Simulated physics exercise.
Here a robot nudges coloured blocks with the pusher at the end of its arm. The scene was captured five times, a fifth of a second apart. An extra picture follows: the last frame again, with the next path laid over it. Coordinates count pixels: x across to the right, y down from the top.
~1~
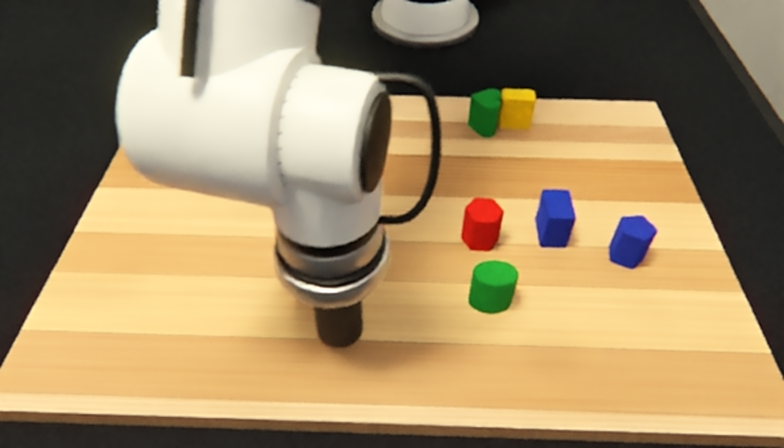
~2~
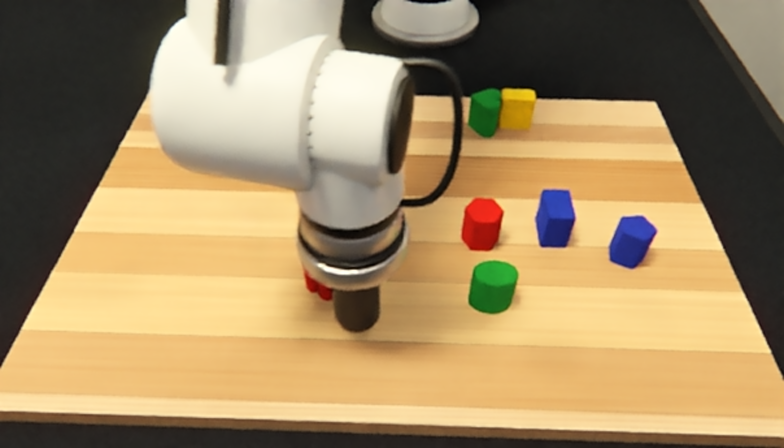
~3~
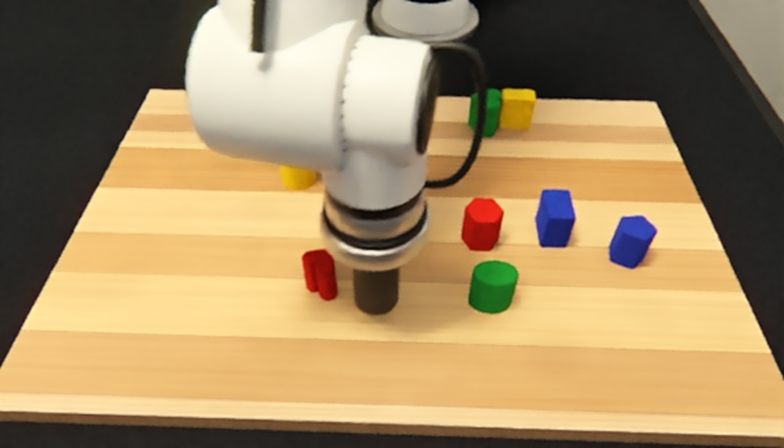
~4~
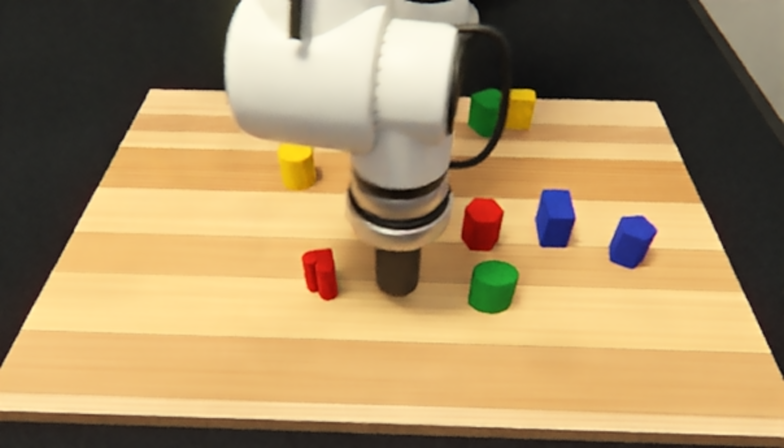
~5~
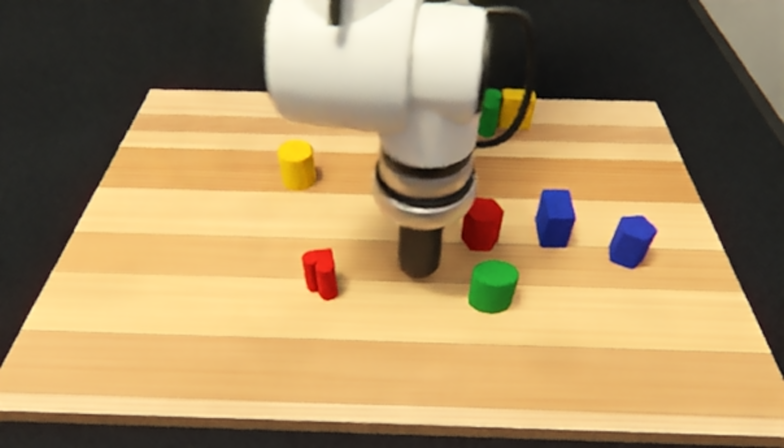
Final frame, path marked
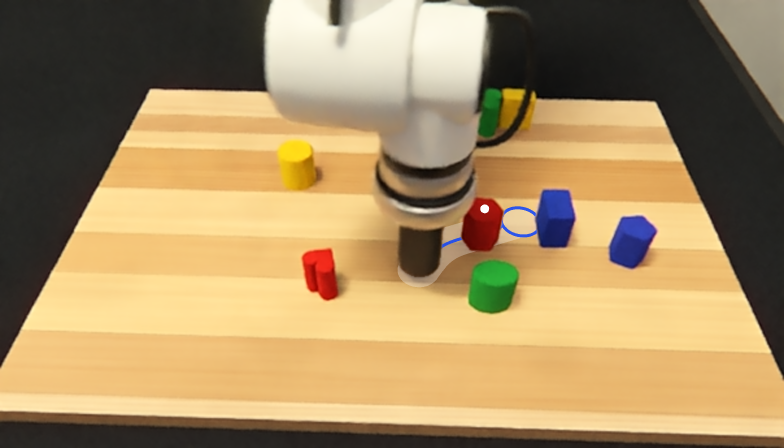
On a striped wooden board, a robot arm glides up and right between still coloured blocks.
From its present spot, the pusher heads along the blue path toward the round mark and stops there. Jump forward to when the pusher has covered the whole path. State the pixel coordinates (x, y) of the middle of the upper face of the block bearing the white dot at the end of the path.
Its top centre lands on (567, 196).
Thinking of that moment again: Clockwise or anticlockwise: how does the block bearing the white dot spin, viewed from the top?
From above, it looks like the block bearing the white dot goes clockwise.
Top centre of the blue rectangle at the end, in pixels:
Most likely (599, 202).
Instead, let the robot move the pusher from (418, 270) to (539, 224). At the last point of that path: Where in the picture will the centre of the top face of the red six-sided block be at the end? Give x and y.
By then it is at (534, 169).
The line goes from (418, 270) via (445, 245) and (483, 232), ending at (520, 222); the dot is on the red six-sided block.
On the path given first. One third of the way, pusher (448, 234); nothing pushed yet.
Two thirds of the way, pusher (485, 223); red six-sided block (527, 203), turned 35° clockwise.
At the end, pusher (523, 212); red six-sided block (567, 196), turned 50° clockwise; green elliptical block unmoved; blue rectangle (599, 202), turned 20° clockwise.
